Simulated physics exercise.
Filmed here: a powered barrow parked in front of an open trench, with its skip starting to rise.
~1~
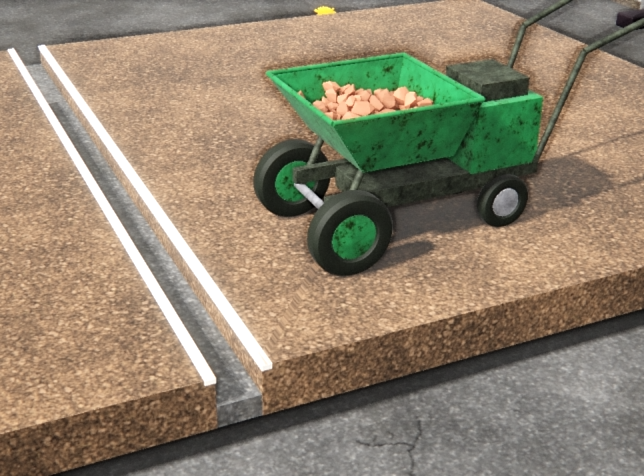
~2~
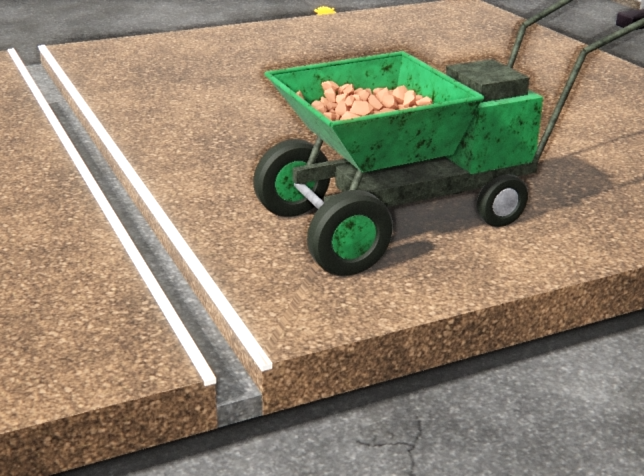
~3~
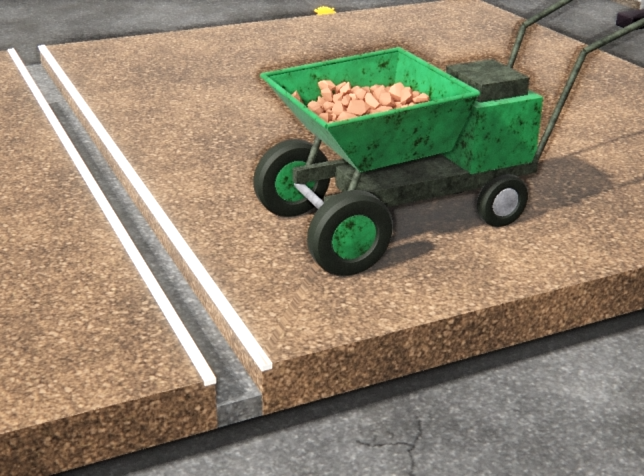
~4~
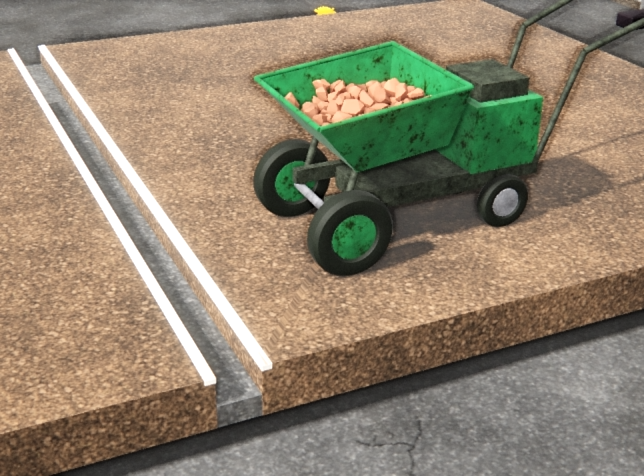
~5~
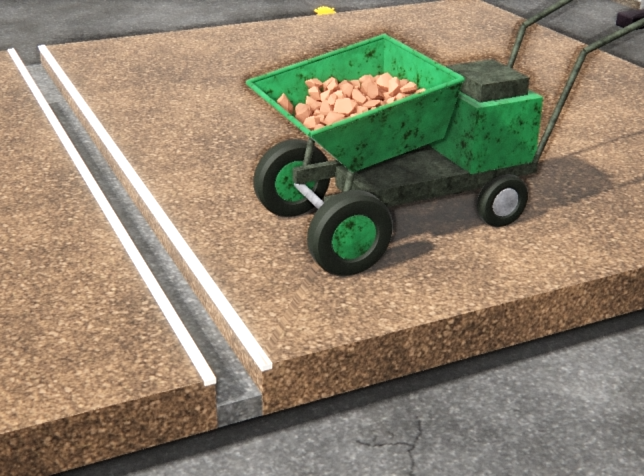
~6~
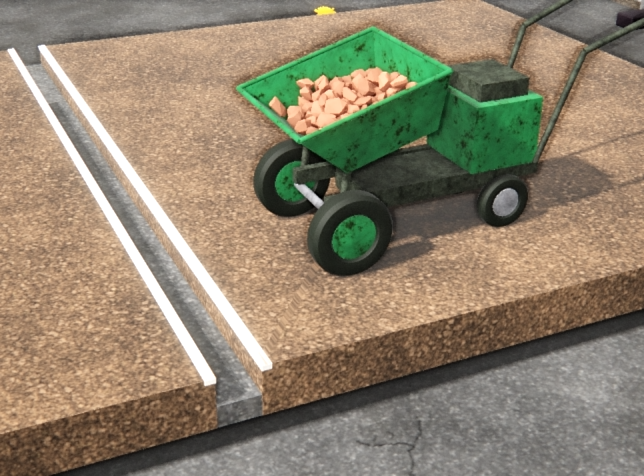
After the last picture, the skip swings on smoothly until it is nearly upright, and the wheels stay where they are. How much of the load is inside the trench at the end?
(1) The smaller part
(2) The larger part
2.
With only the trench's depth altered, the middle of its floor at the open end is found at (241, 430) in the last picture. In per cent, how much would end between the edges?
Roughly 100 in a hundred.
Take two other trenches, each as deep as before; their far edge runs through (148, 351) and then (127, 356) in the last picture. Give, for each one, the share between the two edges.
In turn 100 and 100 in a hundred.
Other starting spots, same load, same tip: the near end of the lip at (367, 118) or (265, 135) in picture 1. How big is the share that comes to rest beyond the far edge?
The first spot yields roughly 0 percent, the second roughly 90 percent.
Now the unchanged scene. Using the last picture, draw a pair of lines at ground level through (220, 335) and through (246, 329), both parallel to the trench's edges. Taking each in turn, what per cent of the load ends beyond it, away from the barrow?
About 50 percent, then about 90 percent.
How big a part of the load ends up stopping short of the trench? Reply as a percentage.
Around 10 %.
Shortly afterwards, skip tipped steeply; the whole lot in the skip.
Next, skip tipped right over; the bulk in the skip; only a few short of the trench; a little in or heaped over the trench.
Some moments later, skip tipped right over; a little in the skip; a little short of the trench; the bulk in or heaped over the trench; a little beyond it.
In the end, skip tipped right over; a little in the skip; a little short of the trench; the bulk in or heaped over the trench; a little beyond it.
